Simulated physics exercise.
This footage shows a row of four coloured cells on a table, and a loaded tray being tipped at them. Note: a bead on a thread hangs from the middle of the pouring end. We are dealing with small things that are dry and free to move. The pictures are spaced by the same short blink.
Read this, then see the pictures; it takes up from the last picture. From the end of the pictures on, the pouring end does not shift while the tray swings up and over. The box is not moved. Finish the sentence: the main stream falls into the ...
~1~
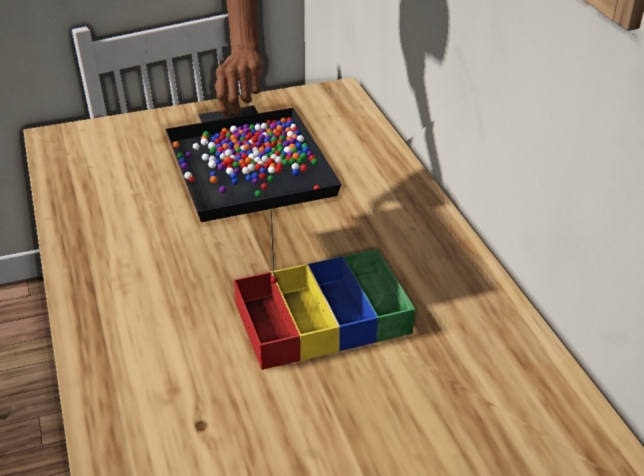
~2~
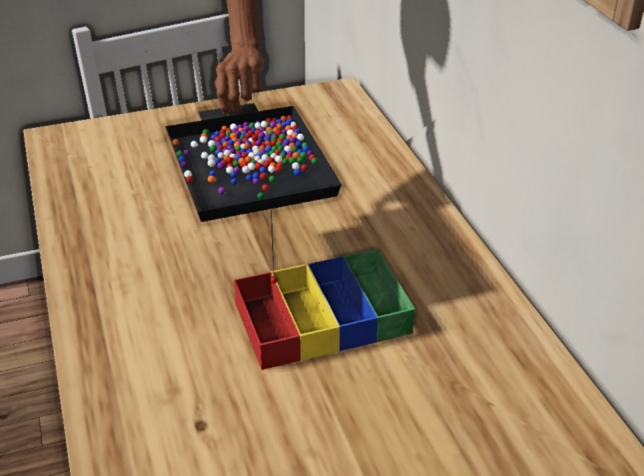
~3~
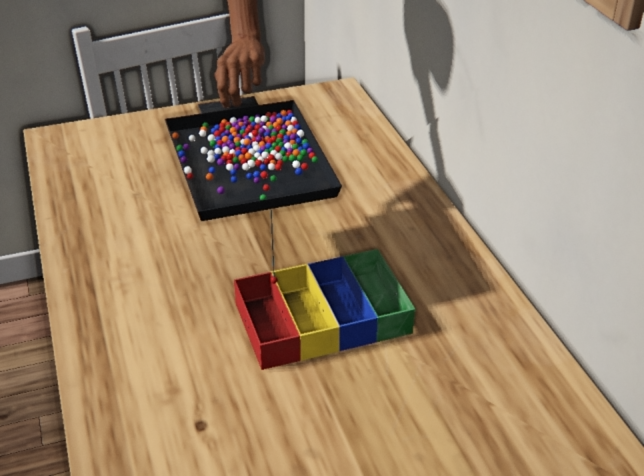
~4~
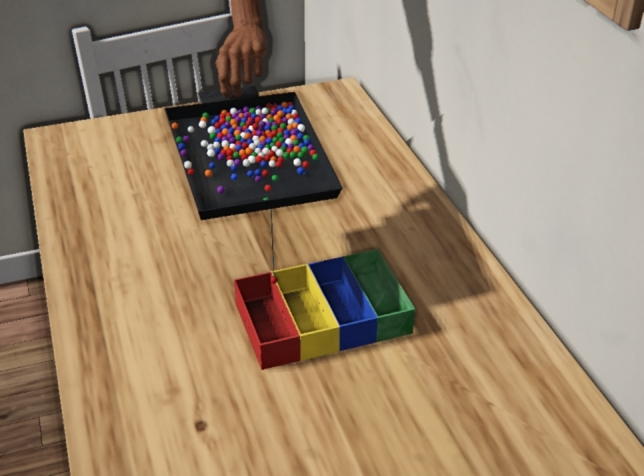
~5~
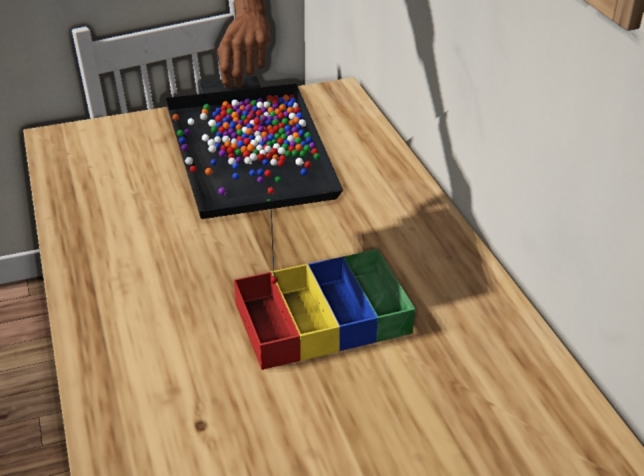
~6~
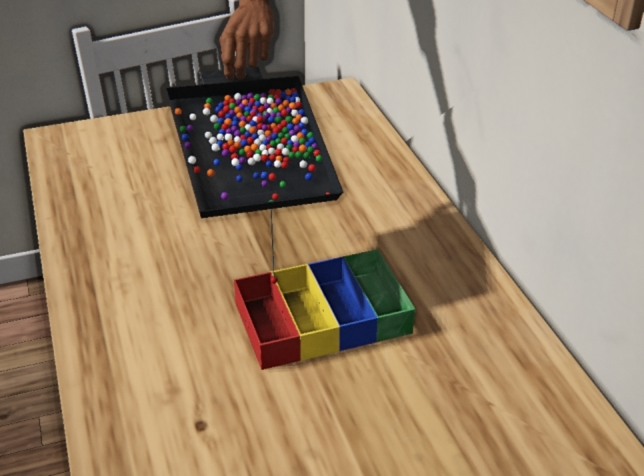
... Blue cell.
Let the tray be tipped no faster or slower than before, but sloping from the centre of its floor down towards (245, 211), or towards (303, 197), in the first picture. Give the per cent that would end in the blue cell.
Respectively 0 and 80 in a hundred.
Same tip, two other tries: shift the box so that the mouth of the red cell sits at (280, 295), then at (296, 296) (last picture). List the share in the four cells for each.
About 80 in a hundred, then about 80 in a hundred.
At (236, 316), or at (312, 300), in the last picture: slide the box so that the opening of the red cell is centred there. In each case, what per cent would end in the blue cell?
The first position comes out at 30 per cent, the other at 0 per cent.
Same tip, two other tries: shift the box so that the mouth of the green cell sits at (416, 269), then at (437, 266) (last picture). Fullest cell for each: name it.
The first time it is the yellow cell; the second time it is that red cell.
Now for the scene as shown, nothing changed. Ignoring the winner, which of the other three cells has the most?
Next after the leader comes that yellow cell.
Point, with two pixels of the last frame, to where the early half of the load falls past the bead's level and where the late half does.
Early half: (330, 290); late half: (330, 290).
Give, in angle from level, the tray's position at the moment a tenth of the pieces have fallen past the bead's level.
About 65 degrees.
Shortly afterwards, tray tipped steeply; the bulk on the tray; a little in the blue cell; only a few in the yellow cell; only a few in the red cell; a little falling or outside the box.
Next, tray tipped right over; near a quarter on the tray; near a quarter in the blue cell; near a quarter in the yellow cell; only a few in the red cell; only a few in the green cell; near a third falling or outside the box.
Some moments later, tray tipped past a quarter turn; near half in the blue cell; near a third in the yellow cell; a little in the red cell; a little in the green cell; a little falling or outside the box.
In the end, tray tipped past a quarter turn; near half in the blue cell; near a third in the yellow cell; a little in the red cell; a little in the green cell; a little outside the box.
